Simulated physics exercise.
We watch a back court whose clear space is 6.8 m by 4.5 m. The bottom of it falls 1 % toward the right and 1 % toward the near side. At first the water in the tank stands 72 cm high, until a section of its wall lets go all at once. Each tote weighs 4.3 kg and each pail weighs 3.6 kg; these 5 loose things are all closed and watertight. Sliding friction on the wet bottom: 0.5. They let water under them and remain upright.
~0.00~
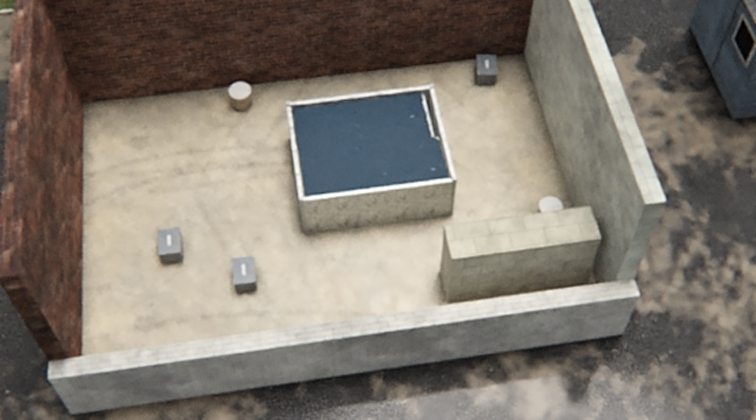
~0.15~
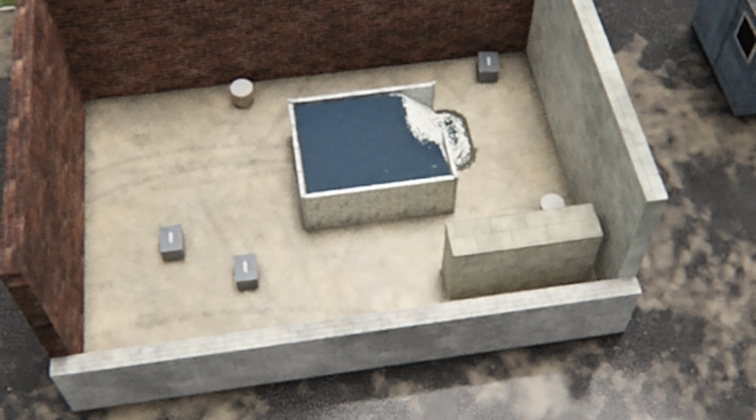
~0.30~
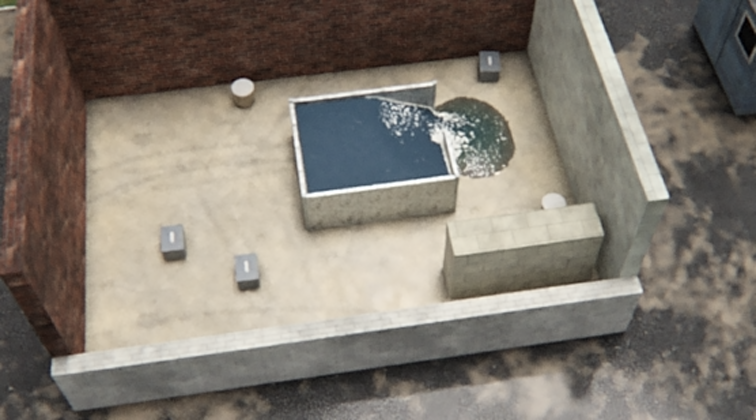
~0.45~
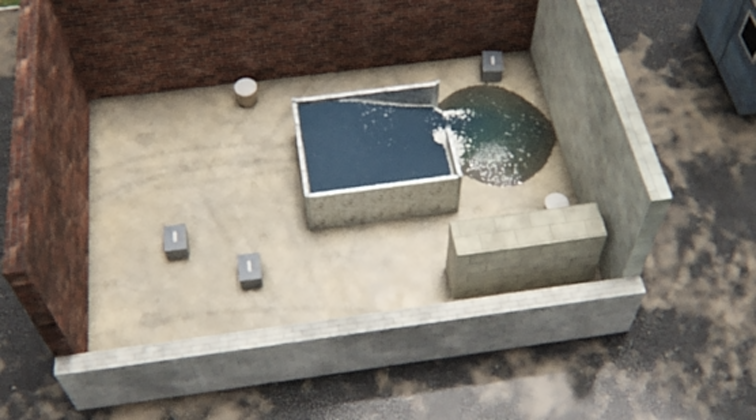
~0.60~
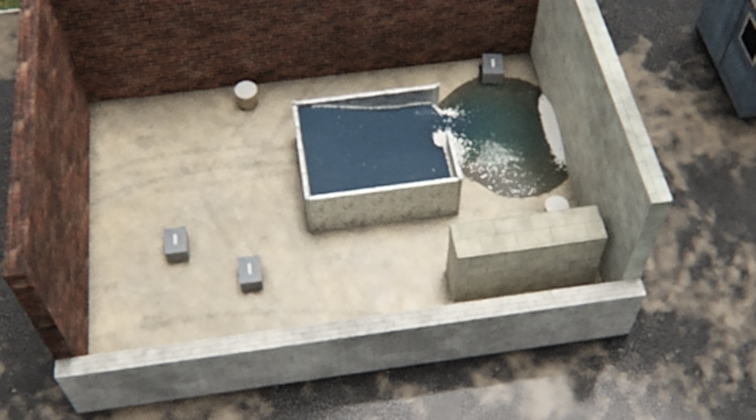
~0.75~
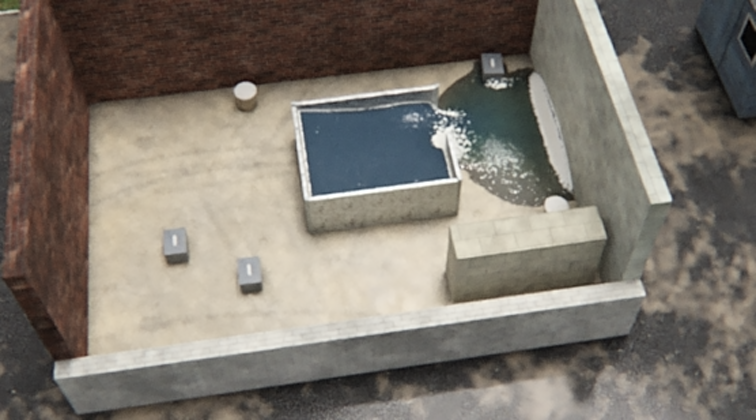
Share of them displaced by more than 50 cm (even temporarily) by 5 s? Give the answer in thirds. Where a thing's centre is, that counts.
Two thirds or more.
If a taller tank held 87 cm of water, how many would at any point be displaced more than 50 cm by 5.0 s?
Then 5 of them.
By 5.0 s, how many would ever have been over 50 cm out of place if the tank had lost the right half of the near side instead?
Count: 4.
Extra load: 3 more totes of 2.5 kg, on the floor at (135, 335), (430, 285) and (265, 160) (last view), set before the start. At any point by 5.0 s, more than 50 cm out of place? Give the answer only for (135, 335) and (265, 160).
Result in order: Not exceeded; not exceeded.
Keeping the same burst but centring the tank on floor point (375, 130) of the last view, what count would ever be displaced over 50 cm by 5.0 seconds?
That would give 5.
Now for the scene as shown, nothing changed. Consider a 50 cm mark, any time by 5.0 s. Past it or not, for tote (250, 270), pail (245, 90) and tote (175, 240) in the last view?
Result, in order: Overshooting / overshooting / undershooting.
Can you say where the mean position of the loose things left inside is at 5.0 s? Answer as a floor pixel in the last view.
Close to pixel (177, 208).
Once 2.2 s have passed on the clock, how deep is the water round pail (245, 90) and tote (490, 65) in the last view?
Depths: Near 0 cm, then near 31 cm.
After 1.1 s 0 of 5 are over 50 cm from their spots; 1 afloat.
After 2.2 s 1 of 5 are over 50 cm from their spots; 1 afloat.
After 3.5 s 2 of 5 are over 50 cm from their spots; 1 afloat.
After 5.0 s 4 of 5 are over 50 cm from their spots, and 4 have been at some point; 3 afloat.
